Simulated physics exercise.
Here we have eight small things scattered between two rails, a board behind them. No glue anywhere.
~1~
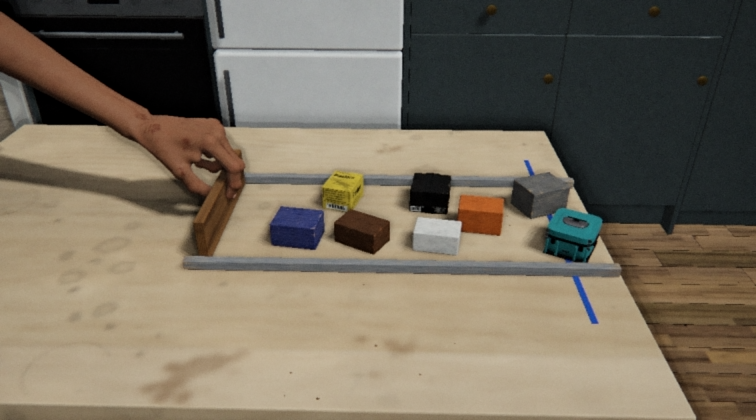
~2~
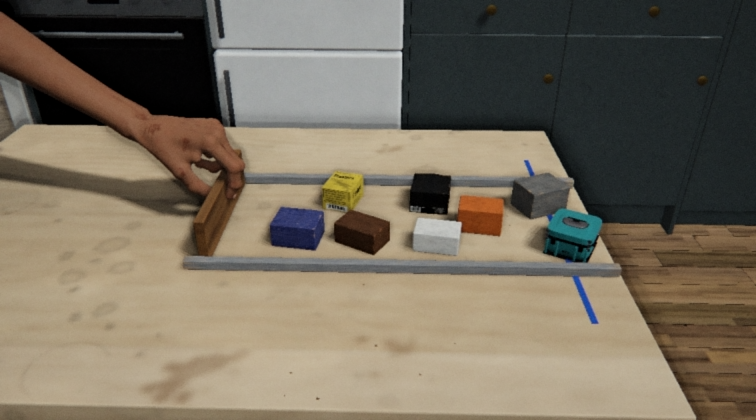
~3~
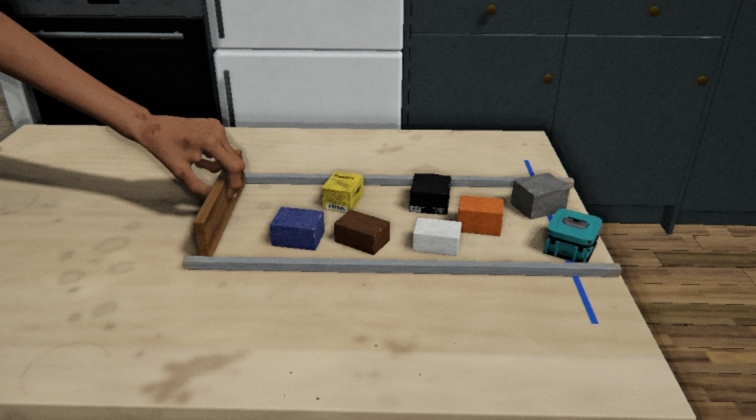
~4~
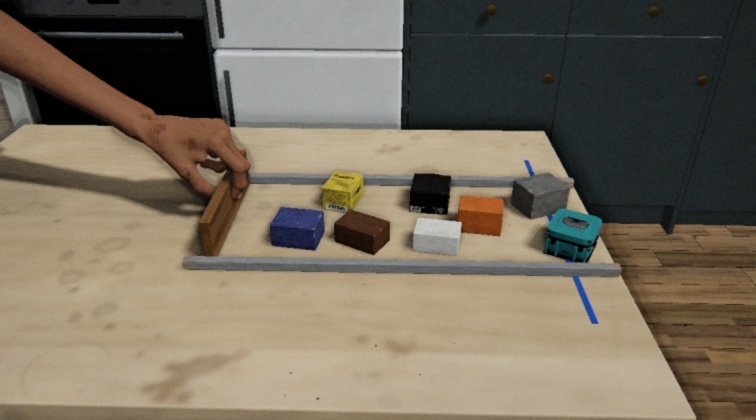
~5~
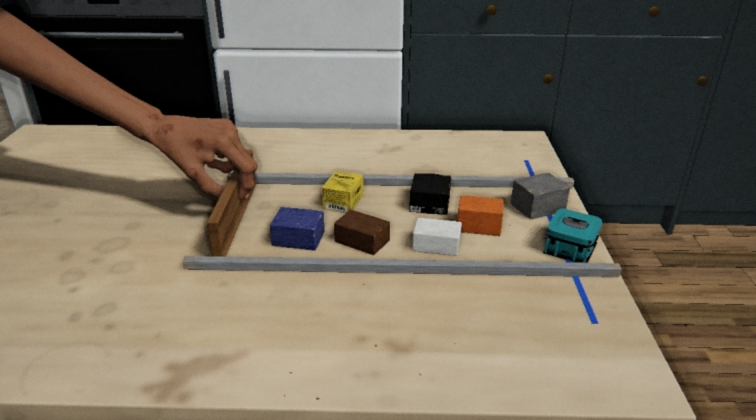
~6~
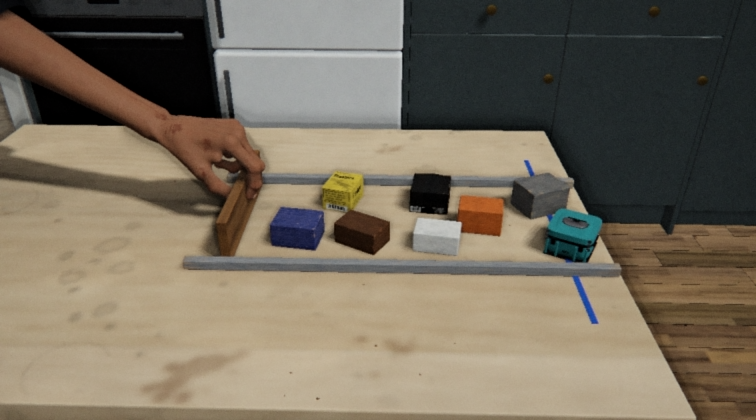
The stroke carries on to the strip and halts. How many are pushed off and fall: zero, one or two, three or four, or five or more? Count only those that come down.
The number that fall off is five or more.
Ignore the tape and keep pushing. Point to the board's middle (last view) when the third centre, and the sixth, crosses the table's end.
Its middle is around (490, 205) and later (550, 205).
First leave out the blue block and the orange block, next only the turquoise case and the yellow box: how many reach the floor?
4 in the first case, 4 in the second.
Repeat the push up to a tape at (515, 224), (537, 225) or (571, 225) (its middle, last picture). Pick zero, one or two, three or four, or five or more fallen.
One after another: Either three or four; three or four; five or more.
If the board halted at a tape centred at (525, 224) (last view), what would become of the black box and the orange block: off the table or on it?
The black box is kept, the orange block stays on.
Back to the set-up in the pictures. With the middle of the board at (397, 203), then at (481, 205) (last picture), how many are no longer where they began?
6 and 8.
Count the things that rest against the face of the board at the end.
It touches 2.
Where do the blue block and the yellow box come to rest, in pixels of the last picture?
First (585, 233), then (561, 193).
Early on, none off yet; turquoise case at rest near (573, 235); grey block at rest near (540, 195); orange block moving near (486, 215).
Finally, the number that fall off is five or more; lost, brown block, black box, white block, orange block, grey block and turquoise case.
